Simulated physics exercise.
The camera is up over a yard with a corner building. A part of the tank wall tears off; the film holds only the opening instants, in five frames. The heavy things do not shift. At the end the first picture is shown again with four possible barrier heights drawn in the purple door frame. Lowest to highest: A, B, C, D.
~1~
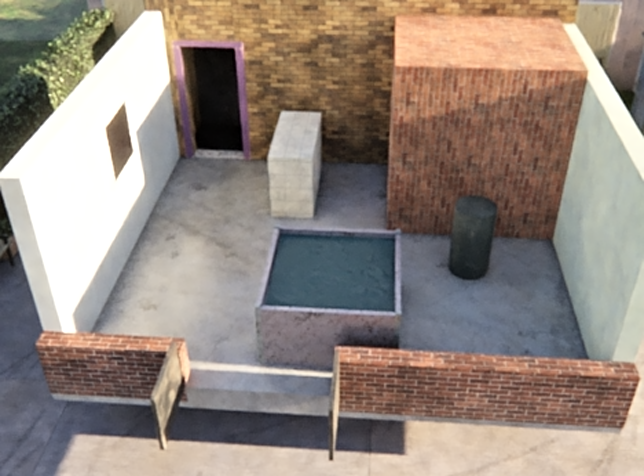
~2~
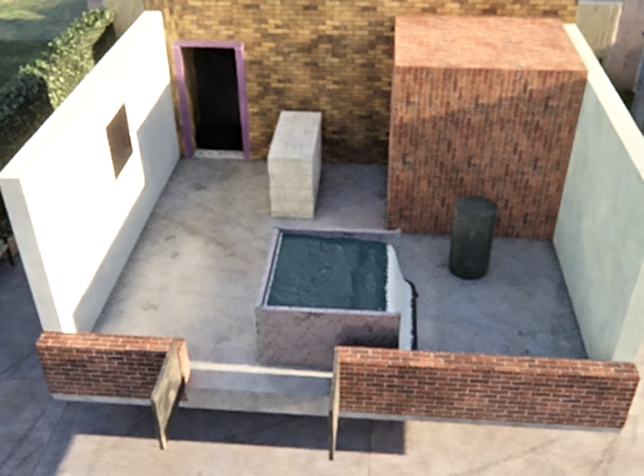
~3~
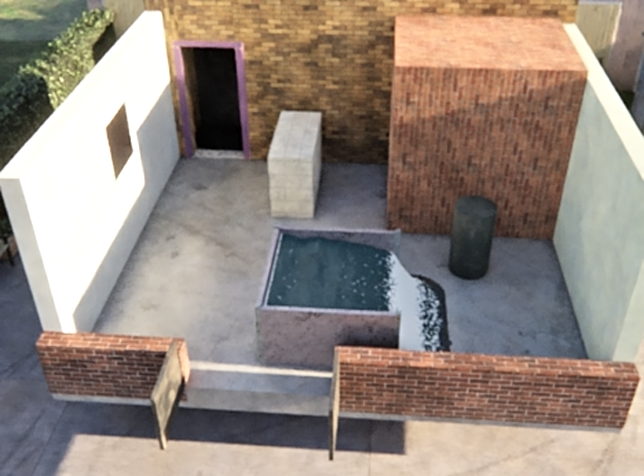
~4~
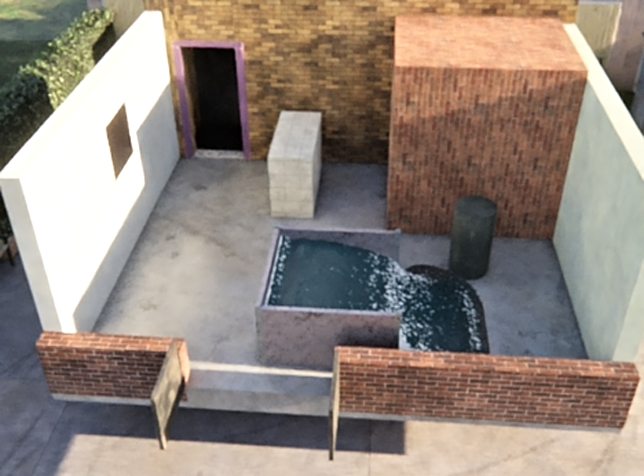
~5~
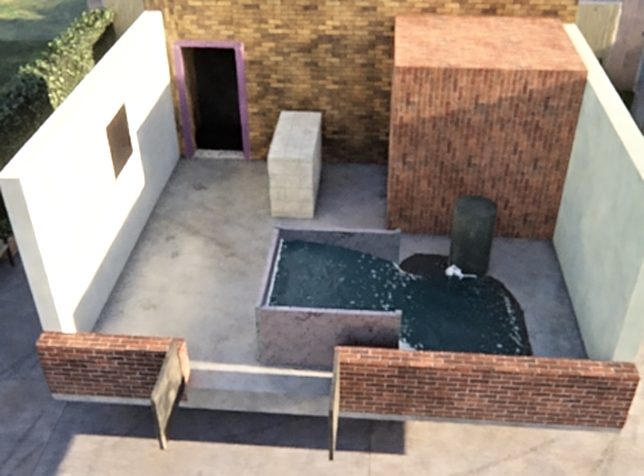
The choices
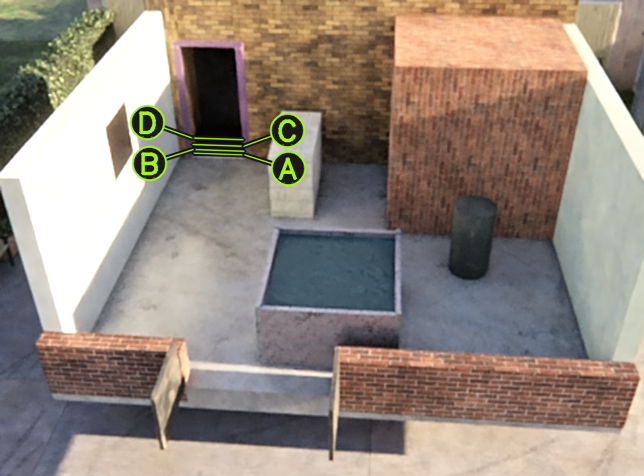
Water in a square tank pours out its right side and spreads across the yard floor.
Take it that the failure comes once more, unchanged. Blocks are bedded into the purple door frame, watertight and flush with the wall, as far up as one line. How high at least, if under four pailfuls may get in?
Line A just does it.
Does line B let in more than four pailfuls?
No.
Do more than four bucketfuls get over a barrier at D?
No.
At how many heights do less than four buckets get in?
All of them.
In lime, A at (219, 153); B at (218, 150); C at (218, 145); D at (217, 138); from the bottom up A, B, C, D.
With A, a splash gets over, under a bucket.
With B, nothing gets over.
With C, nothing gets over.
With D, nothing gets over.
